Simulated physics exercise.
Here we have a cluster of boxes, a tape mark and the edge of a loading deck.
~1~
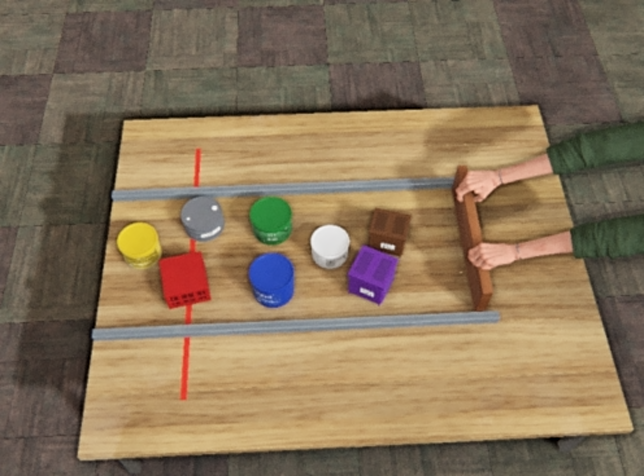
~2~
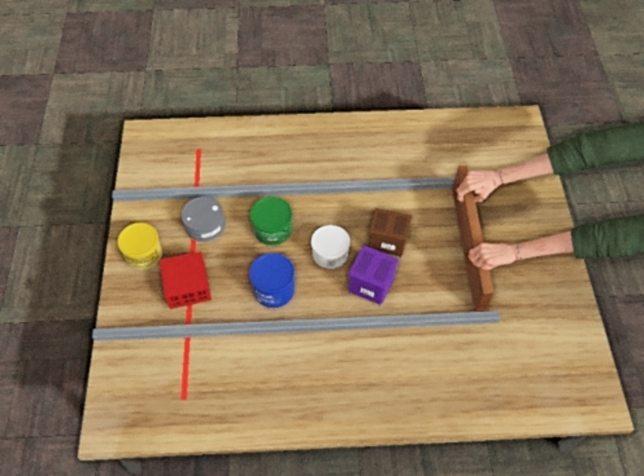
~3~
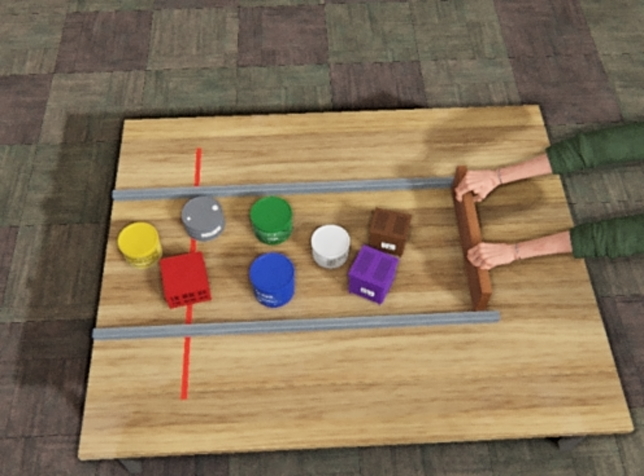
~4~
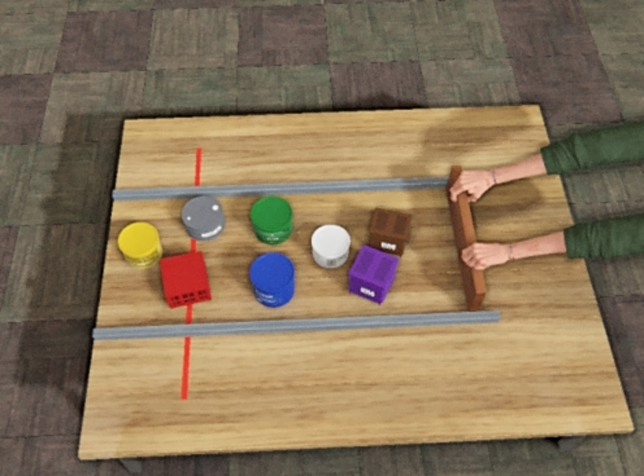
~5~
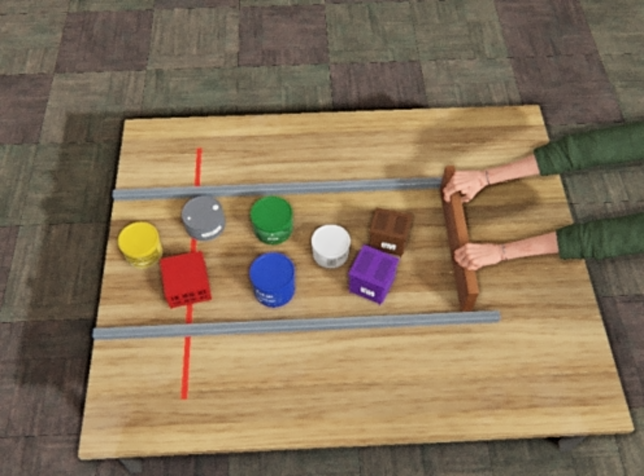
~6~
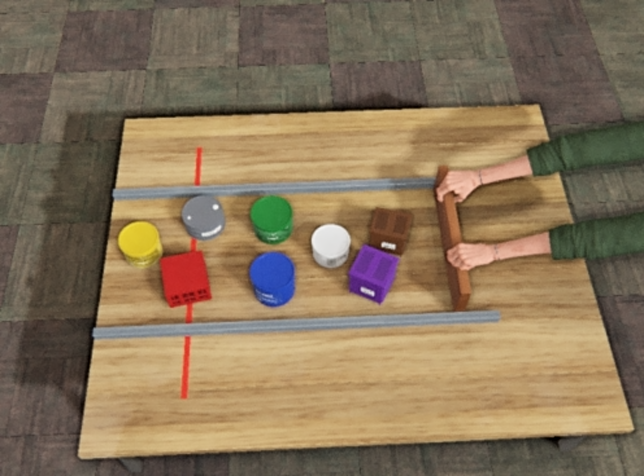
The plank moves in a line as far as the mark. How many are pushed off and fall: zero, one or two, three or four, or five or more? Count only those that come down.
The number that fall off is one or two.
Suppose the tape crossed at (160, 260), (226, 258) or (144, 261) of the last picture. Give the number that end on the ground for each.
In that order 5, 0 and 5.
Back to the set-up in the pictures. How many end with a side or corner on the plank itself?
That makes 3.
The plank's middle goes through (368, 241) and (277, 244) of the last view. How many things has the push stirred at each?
3 and 6.
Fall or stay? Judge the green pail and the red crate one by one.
The green pail stays on; the red crate falls.
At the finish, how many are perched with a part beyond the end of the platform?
Overhanging: 0.
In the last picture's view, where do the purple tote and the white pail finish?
The purple tote stops around (168, 292); the white pail around (135, 255).
Soon after, none off yet; yellow pail at rest near (141, 246); red crate at rest near (186, 279); grey canister at rest near (204, 218).
Then, none off yet; yellow pail moved a little near (130, 236); red crate moved about its own width near (140, 276); grey canister moved about its own width near (179, 218).
By the end, the number that fall off is one or two; fallen, red crate and yellow pail.
